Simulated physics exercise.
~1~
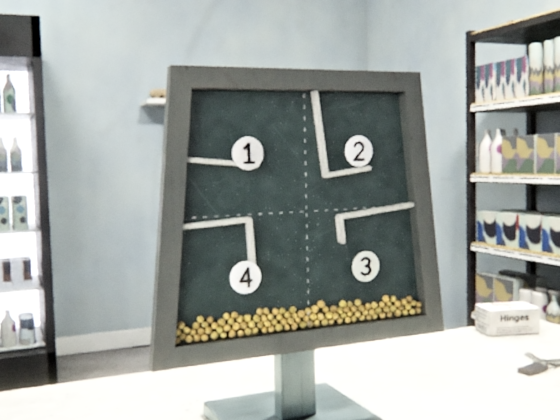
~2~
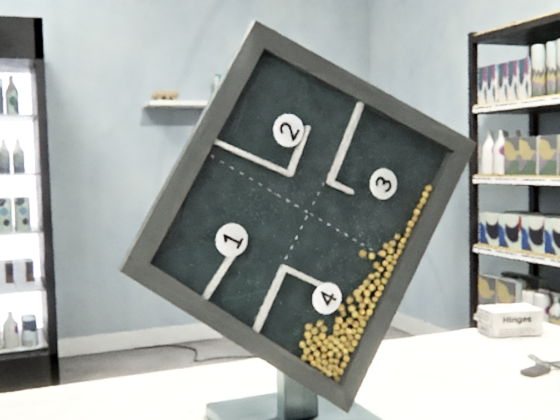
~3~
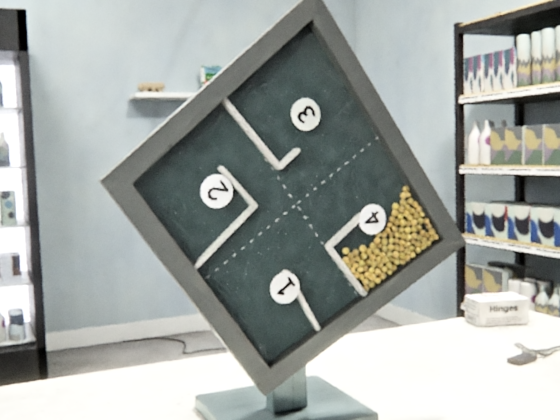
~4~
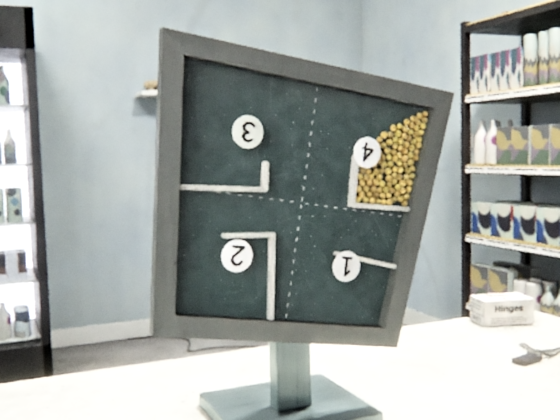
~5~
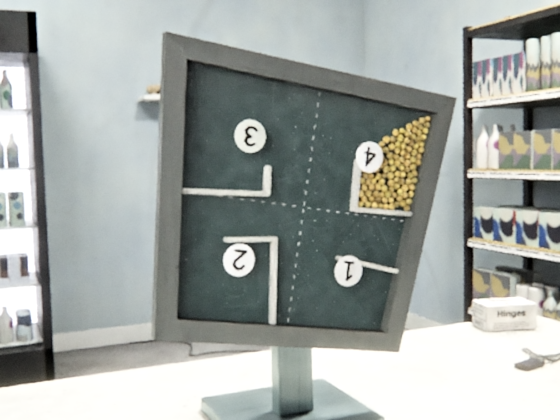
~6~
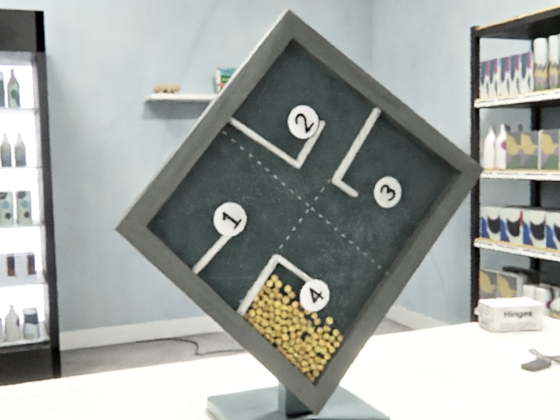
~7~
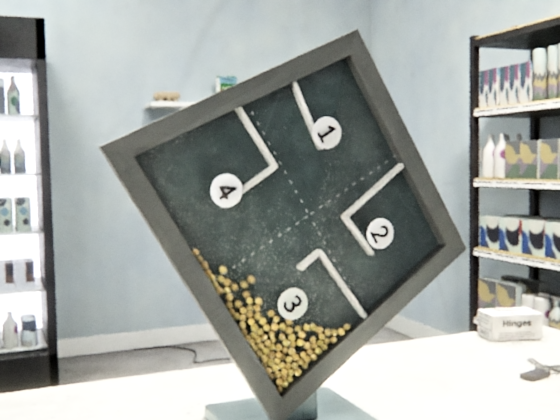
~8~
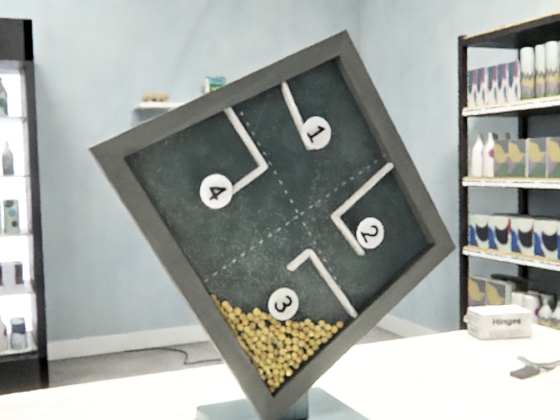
A square, grey-framed case on a stand turned anticlockwise until almost upside down, catching its small pale beads in the quarter marked four, then paused and swung back clockwise past its starting position, leaving them heaped in quarter three at the bottom corner.
